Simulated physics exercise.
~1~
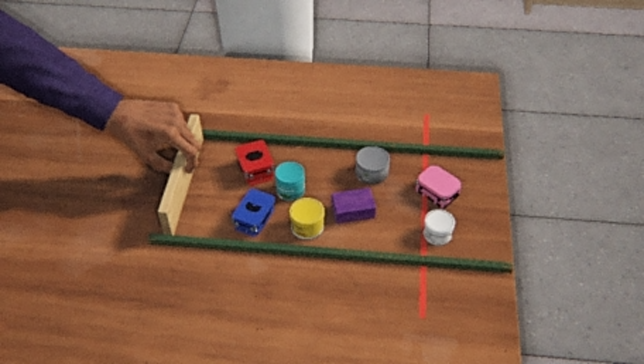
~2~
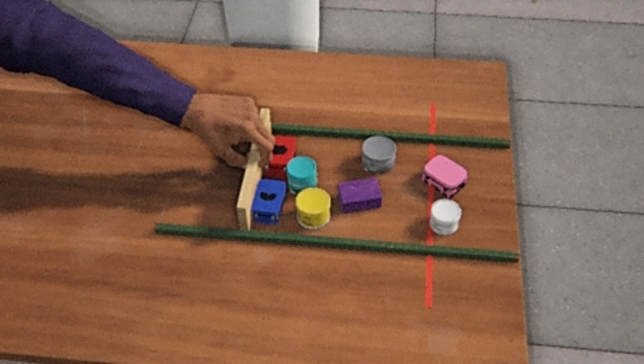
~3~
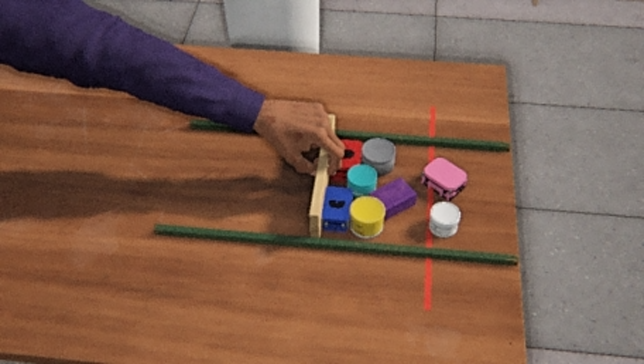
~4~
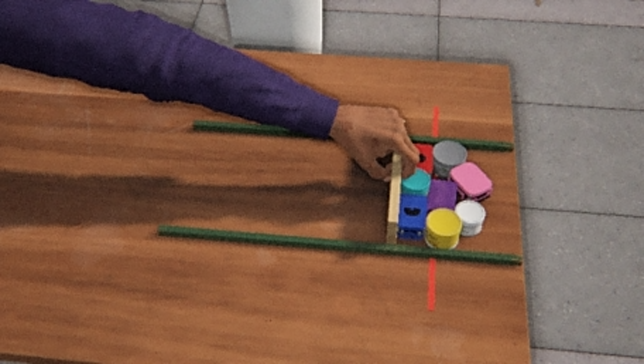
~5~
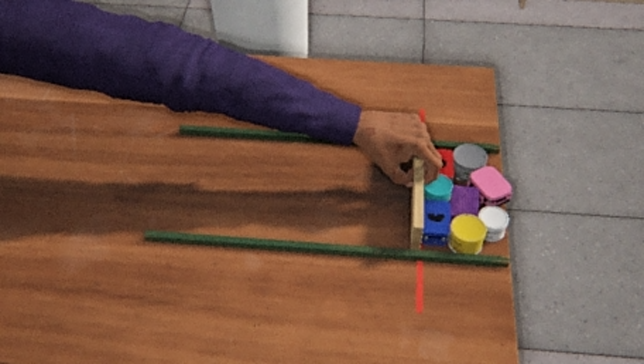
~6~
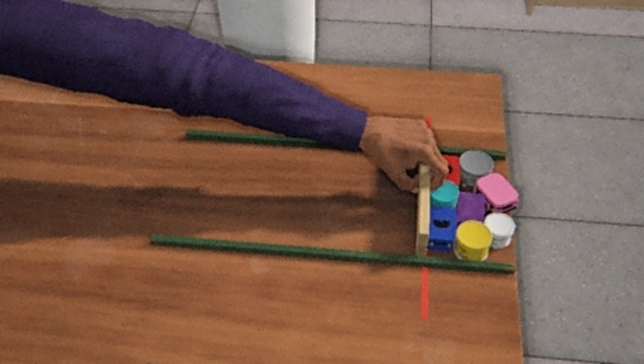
On a wooden tabletop, eight small cases and tins lie scattered between two green rails, with a hand holding an upright wooden board to their left. The hand pushes the board rightward, and it meets the red and blue cases first. They slide along and close up on the turquoise, yellow, purple and grey pieces. The moving cluster then shoves the pink case and white pot past the red tape toward the table's edge. The board stops at the tape, leaving everything packed together at the rim, with none fallen off.
